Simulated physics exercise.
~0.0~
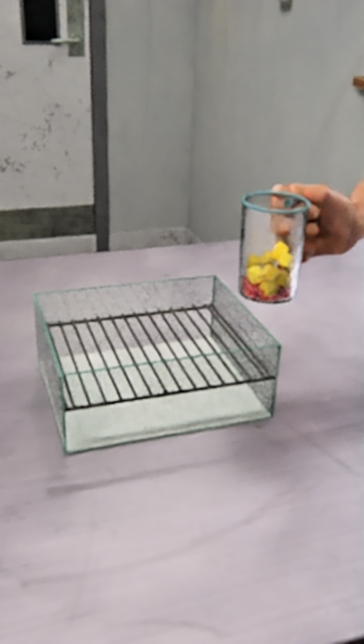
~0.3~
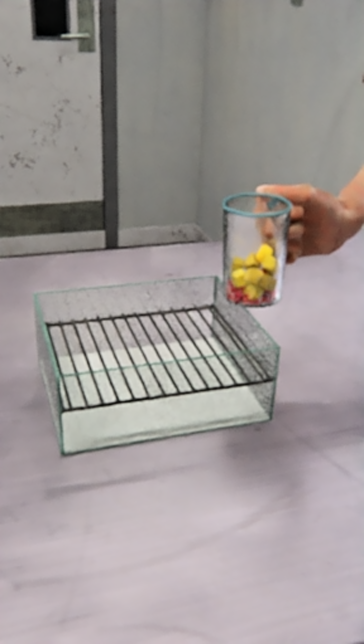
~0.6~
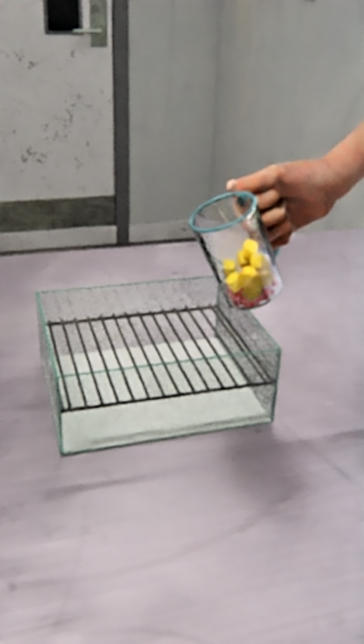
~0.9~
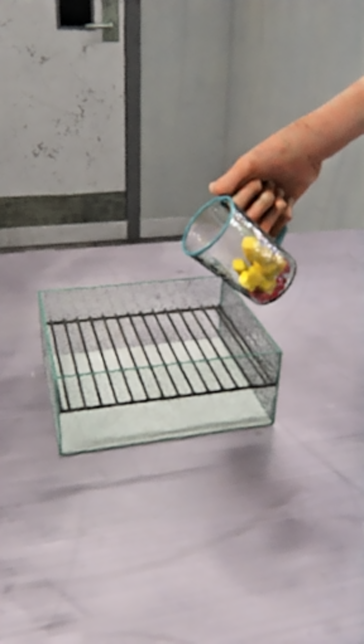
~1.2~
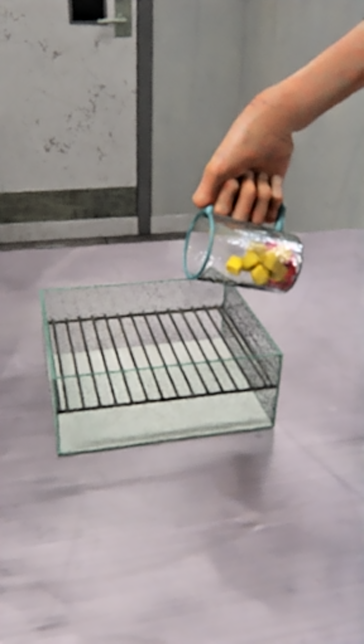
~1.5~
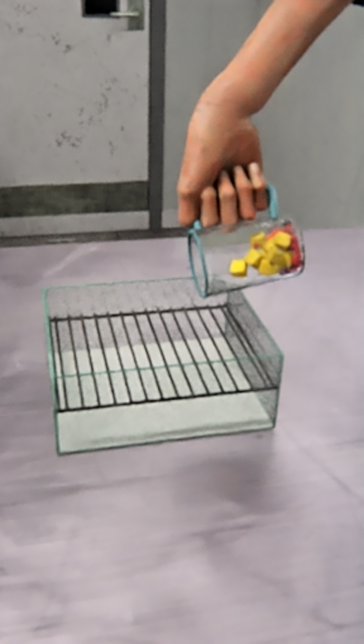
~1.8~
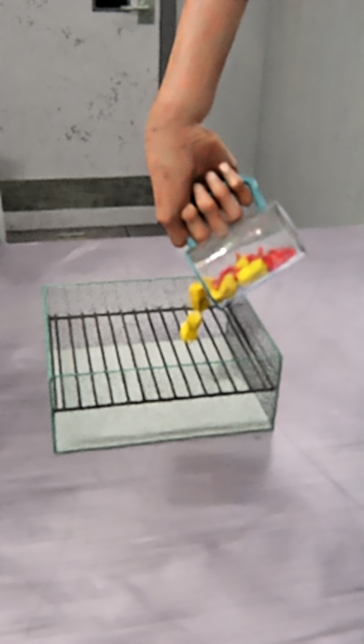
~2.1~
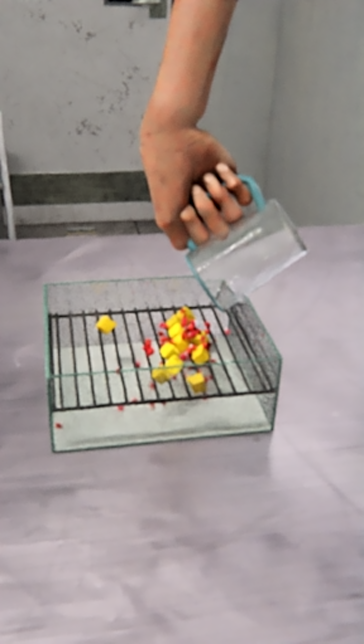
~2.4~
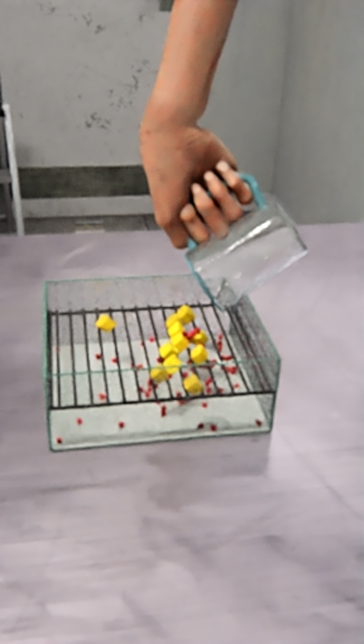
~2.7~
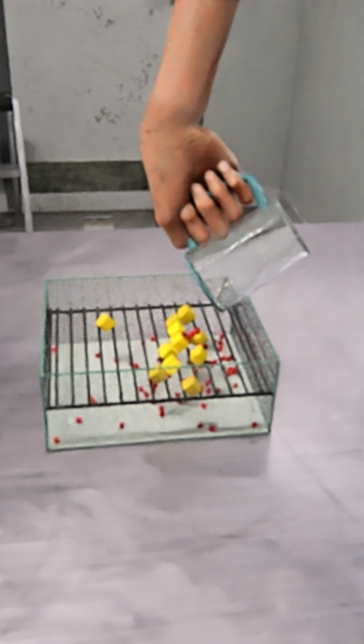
A hand moved a clear cup of yellow and red pieces left and tipped it over a wire rack in a glass tray, pouring everything out. The yellow chunks stayed on the wires while nearly all the small red bits dropped through.
